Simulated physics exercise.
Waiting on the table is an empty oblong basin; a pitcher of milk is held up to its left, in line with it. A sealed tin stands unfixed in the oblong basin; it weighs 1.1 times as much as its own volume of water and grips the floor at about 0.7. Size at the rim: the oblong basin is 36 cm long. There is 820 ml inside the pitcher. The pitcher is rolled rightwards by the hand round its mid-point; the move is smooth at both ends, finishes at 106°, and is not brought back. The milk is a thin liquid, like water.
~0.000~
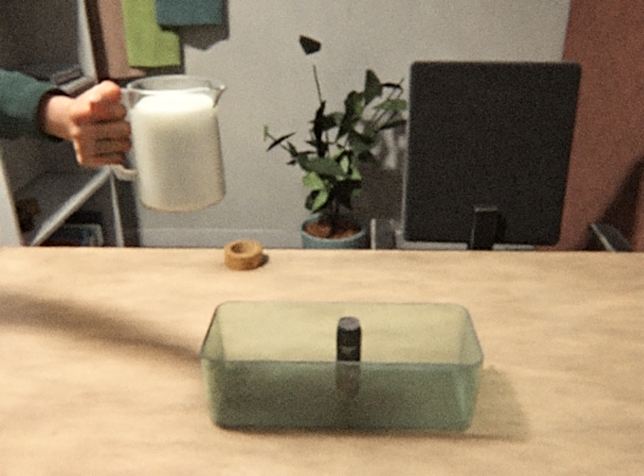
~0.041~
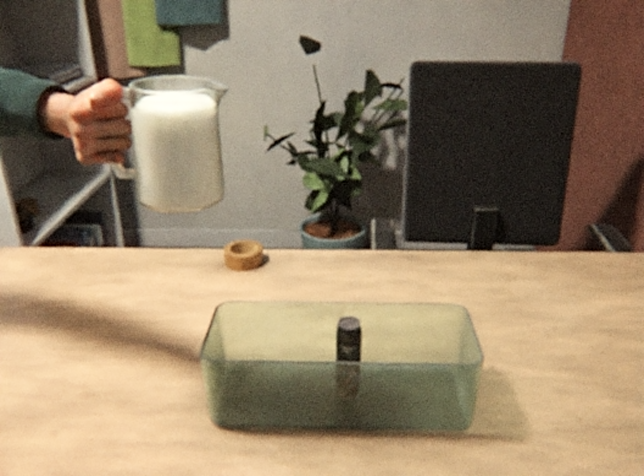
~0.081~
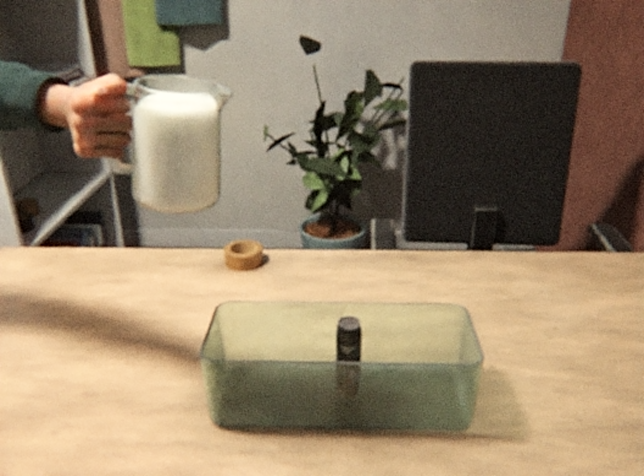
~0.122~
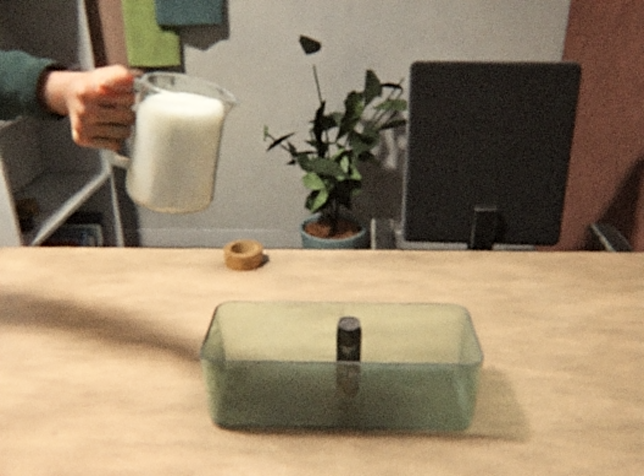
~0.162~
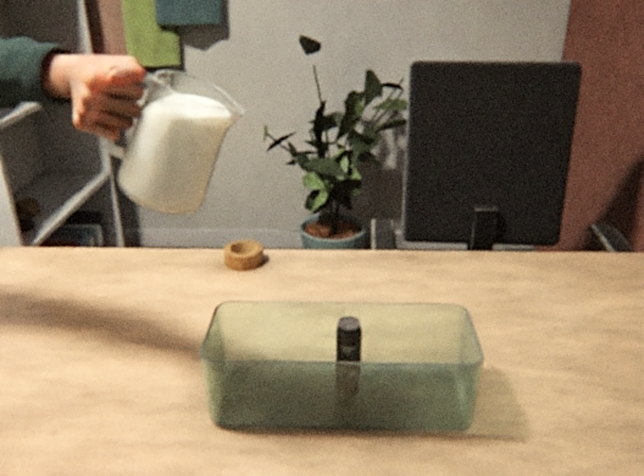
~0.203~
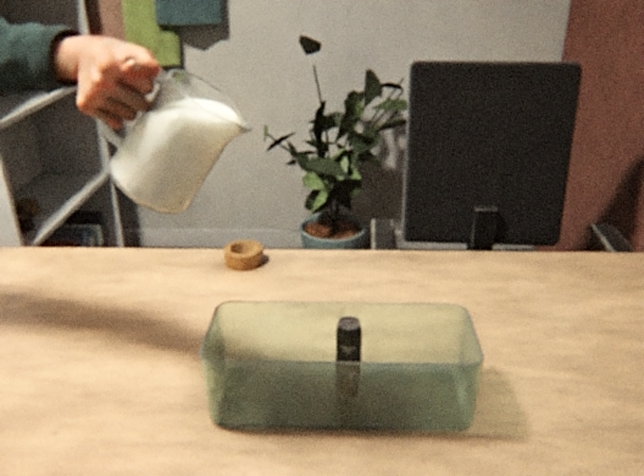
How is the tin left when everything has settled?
It overturns.
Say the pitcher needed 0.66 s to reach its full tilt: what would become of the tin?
The tin falls.
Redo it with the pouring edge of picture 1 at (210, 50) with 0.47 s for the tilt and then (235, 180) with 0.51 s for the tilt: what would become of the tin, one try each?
The tin overturns the first time and stays vertical the second time.
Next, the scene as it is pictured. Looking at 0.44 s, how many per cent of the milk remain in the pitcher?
Still held: Roughly 64 % of the total.
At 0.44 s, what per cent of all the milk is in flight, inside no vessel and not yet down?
About 34 per cent.
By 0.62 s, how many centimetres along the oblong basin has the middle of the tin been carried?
The tin has gone some 3 cm.
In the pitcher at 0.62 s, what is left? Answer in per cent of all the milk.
About 26 per cent.
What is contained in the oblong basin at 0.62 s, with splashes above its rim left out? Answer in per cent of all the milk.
I reckon close to 38 per cent.
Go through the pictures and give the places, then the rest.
In the first picture, it leans 0°; its right rim is at (226, 86); the milk meets the walls at (136, 101) and (215, 101); the oblong basin's rim runs from (209, 330) to (475, 333); the tin's top is at (349, 326).
In the second picture, it leans 2°; its right rim is at (228, 87); the milk meets the walls at (137, 101) and (216, 102).
In the third picture, it leans 7°; its right rim is at (233, 93); the milk meets the walls at (140, 99) and (219, 105).
In the fourth picture, it leans 14°; its right rim is at (239, 101); the milk meets the walls at (142, 112) and (225, 107).
In the fifth picture, it leans 24°; its right rim is at (247, 114); the milk meets the walls at (137, 131) and (232, 112).
In the sixth picture, it leans 36°; its right rim is at (252, 129); the milk meets the walls at (129, 137) and (241, 117).
After 0.44 s the tilt is 102° and 65 per cent is still to pour; the tin stands where it began.
After 0.62 s the tilt is 106° and 25 per cent is still to pour; the tin leans 5°.
After 0.81 s the tilt is 106° and 8 per cent is still to pour; the tin leans 57°.
After 1.01 s the tilt is 106° and 2 per cent is still to pour; the tin lies on its side.
In the end the tin lies on its side.
